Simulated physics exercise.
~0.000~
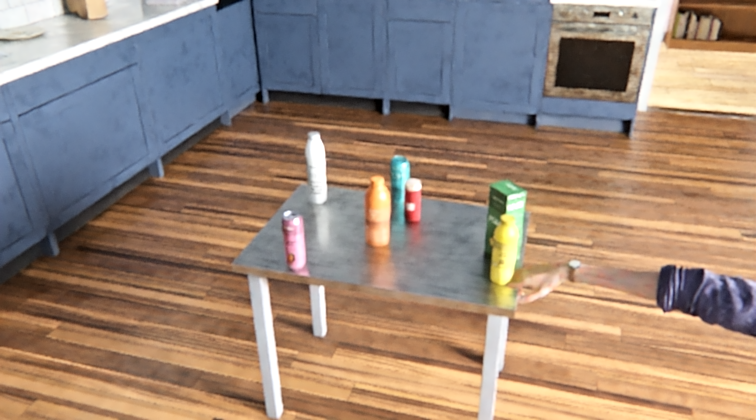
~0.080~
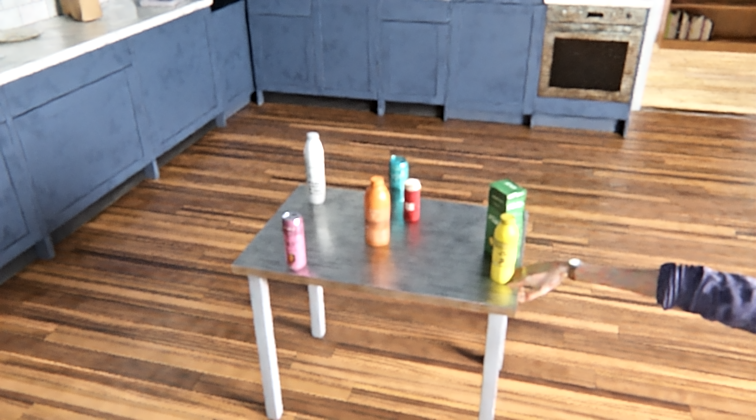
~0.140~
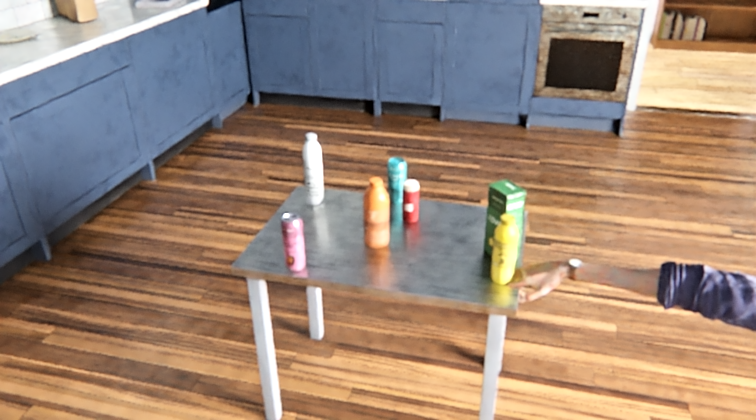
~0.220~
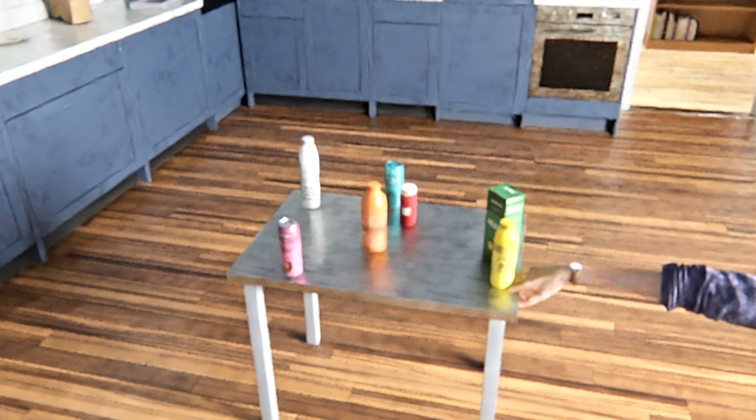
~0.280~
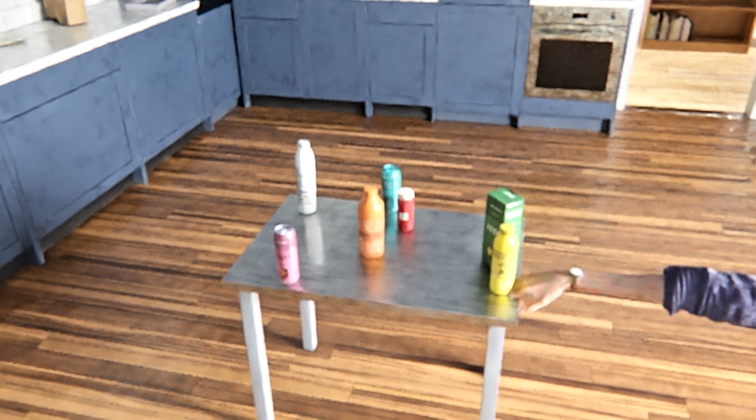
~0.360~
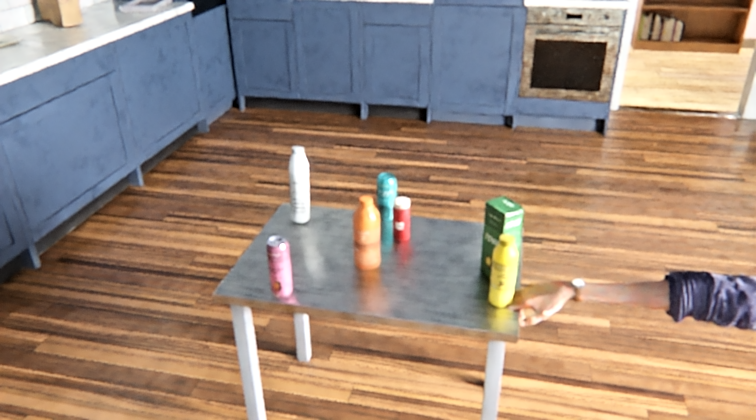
A hand and forearm in a dark blue sleeve reach in from the right to the corner of a small grey table, seen from slightly above in a wood-floored kitchen with blue cabinets. White, pink, orange, turquoise, red and yellow containers stand across the top beside a green carton. The table slides gradually, its load staying upright, while the view shifts slightly.
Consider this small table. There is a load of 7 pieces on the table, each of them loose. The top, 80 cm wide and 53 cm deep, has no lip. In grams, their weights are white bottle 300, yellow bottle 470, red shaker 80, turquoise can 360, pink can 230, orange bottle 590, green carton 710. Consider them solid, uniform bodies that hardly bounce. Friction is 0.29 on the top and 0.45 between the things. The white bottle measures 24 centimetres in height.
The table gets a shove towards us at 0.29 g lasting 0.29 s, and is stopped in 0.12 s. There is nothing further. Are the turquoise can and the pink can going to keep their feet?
The turquoise can keeps standing; the pink can topples.
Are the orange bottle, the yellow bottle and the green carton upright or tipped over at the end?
Here's how it ends: The orange bottle never goes down, the yellow bottle never goes down, and the green carton never goes down.
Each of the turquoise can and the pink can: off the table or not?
Turquoise can: In bounds; pink can: Out of bounds.
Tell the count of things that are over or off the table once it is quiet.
Total: 2.
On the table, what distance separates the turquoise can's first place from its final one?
I'd put it at about 7 centimetres.
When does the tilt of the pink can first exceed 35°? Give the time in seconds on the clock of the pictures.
That comes at close to 0.6 seconds.
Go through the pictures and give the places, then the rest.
The first frame shows turquoise can (399, 180); pink can (294, 241).
The second frame shows red shaker (411, 200); orange bottle (377, 210).
The third frame shows table shifted 1 cm; green carton (504, 222); white bottle (313, 169).
The fourth frame shows table shifted 4 cm; yellow bottle (504, 253); red shaker (408, 205).
The fifth frame shows table shifted 7 cm; white bottle (305, 177); orange bottle (371, 221).
The sixth frame shows table shifted 13 cm; turquoise can (387, 198); pink can (280, 268).
By 0.46 s, table shifted 17 cm; pink can 3 cm from its spot near (270, 282); turquoise can 3 cm from its spot near (382, 207); white bottle tilted 8°.
By 0.66 s, table shifted 17 cm; pink can now off the table; turquoise can 7 cm from its spot near (379, 214); white bottle tilted 73°.
By 0.86 s, table shifted 17 cm; turquoise can 7 cm from its spot near (379, 214); white bottle on its side; orange bottle 7 cm from its spot.
When it is over (1.1 s), off the table and tipped over, pink can; lying over on the table, white bottle; not toppled but over 5 cm from the start, yellow bottle, red shaker, turquoise can, orange bottle and green carton. In the last view, turquoise can near (379, 214).
